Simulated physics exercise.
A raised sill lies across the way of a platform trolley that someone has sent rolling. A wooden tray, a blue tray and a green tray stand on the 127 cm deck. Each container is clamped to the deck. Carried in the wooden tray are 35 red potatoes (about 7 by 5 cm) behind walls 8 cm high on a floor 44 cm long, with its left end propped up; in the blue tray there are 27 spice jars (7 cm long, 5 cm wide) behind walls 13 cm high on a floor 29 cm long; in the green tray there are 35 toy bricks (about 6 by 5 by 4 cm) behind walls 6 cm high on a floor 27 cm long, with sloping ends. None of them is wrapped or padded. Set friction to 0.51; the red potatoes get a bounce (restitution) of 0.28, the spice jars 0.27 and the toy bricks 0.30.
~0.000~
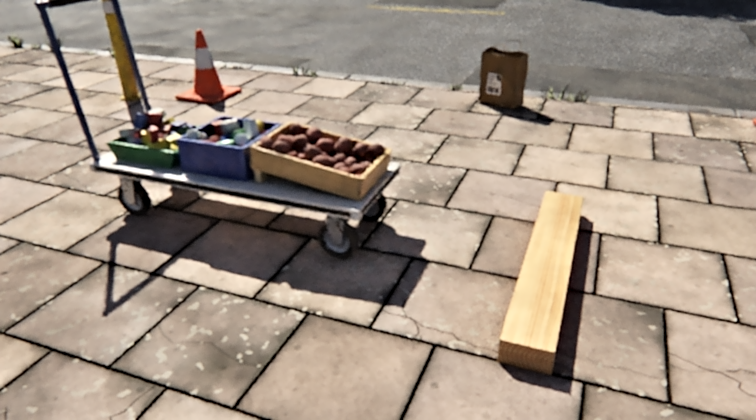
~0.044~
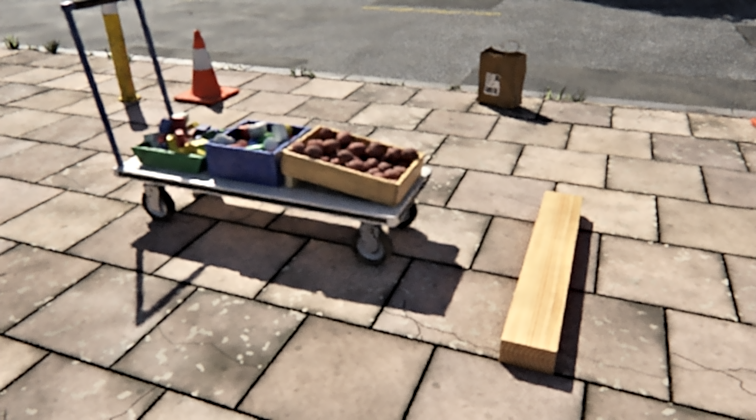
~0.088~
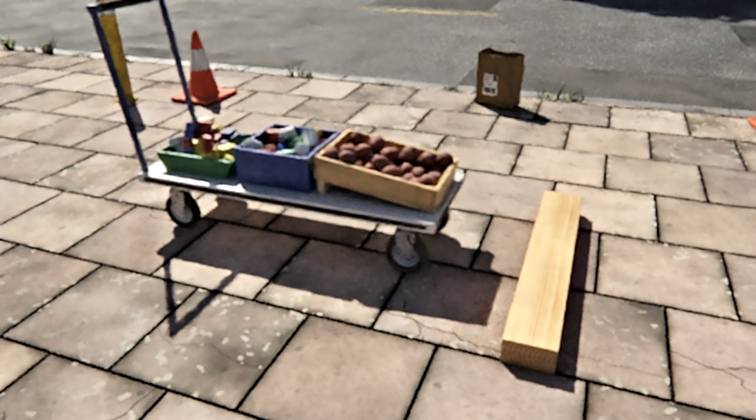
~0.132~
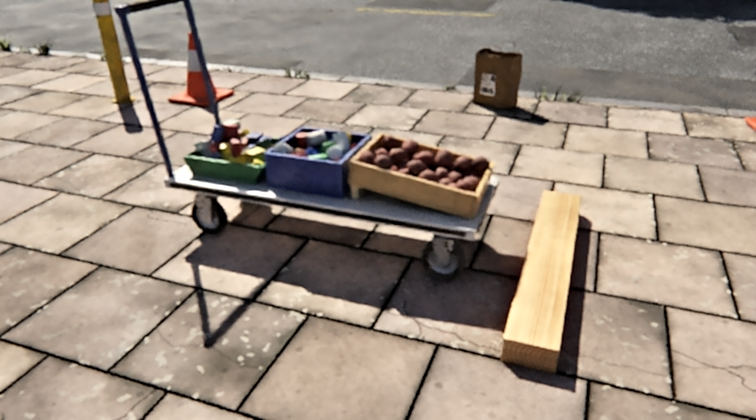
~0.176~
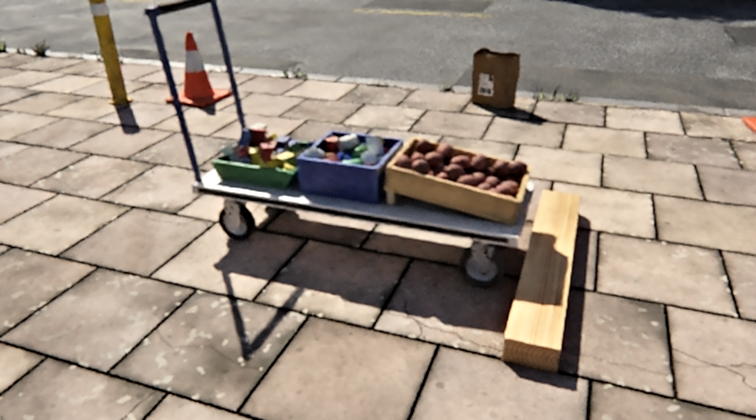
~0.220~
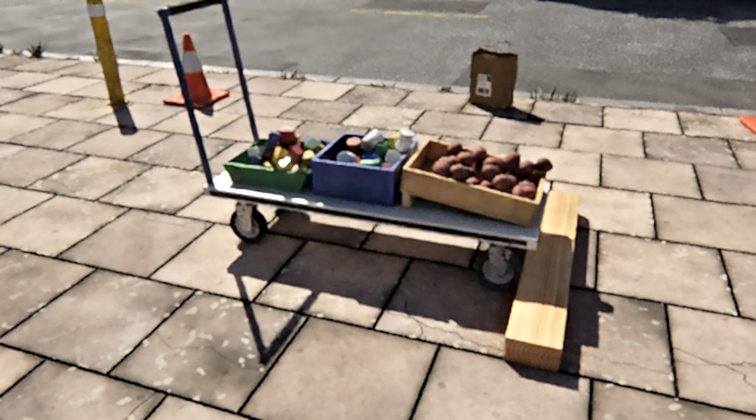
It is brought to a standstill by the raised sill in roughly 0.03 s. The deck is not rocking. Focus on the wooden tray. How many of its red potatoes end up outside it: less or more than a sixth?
Above a sixth.
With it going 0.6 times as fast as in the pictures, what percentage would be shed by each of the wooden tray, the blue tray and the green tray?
In that case the wooden tray sheds 0 per cent, the blue tray 0 per cent and the green tray 0 per cent.
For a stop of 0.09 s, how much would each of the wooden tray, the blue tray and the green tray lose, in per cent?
Wooden tray 30 %, blue tray 10 %, green tray 20 %.
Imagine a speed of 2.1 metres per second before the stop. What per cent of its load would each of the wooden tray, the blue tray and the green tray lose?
Then the wooden tray sheds 10 per cent of its load, the blue tray 0 per cent, and the green tray 20 per cent.
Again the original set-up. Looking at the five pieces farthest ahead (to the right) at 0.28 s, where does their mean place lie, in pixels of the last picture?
Around pixel (550, 167).
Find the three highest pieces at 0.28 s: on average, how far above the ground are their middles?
On average roughly 52 centimetres up.
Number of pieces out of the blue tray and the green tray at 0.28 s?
Estimate at that time - blue tray 1, green tray 0, give or take.
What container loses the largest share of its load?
Wooden tray.
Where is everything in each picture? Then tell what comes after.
In the first frame (places track the rim corner closest to us here; the camera moves round a little), wooden tray (359, 178); green tray (173, 152); 62 cm to go; all still inside.
The second frame shows wooden tray (396, 183); green tray (200, 157); 48 cm to go.
The third frame shows wooden tray (434, 189); green tray (229, 162); 34 cm to go.
The fourth frame shows wooden tray (474, 195); green tray (259, 167); 20 cm to go.
The fifth frame shows wooden tray (517, 200); green tray (290, 172); 6 cm to go.
The sixth frame shows wooden tray (535, 202); green tray (304, 174); stopped; all still inside.
After 0.28 s, the wooden tray is down by 2 of 35, the blue tray is down by 1 of 27 and the green tray has all 35.
After 0.40 s, the wooden tray is down by 10 of 35, the blue tray is down by 2 of 27 and the green tray is down by 5 of 35.
After 0.63 s, the wooden tray is down by 12 of 35, the blue tray is down by 3 of 27 and the green tray is down by 8 of 35.
Final count (at 1.13 s), the wooden tray is down by 12 of 35, the blue tray is down by 2 of 27 and the green tray is down by 8 of 35. Asked share, 12 of 35, 34 per cent.
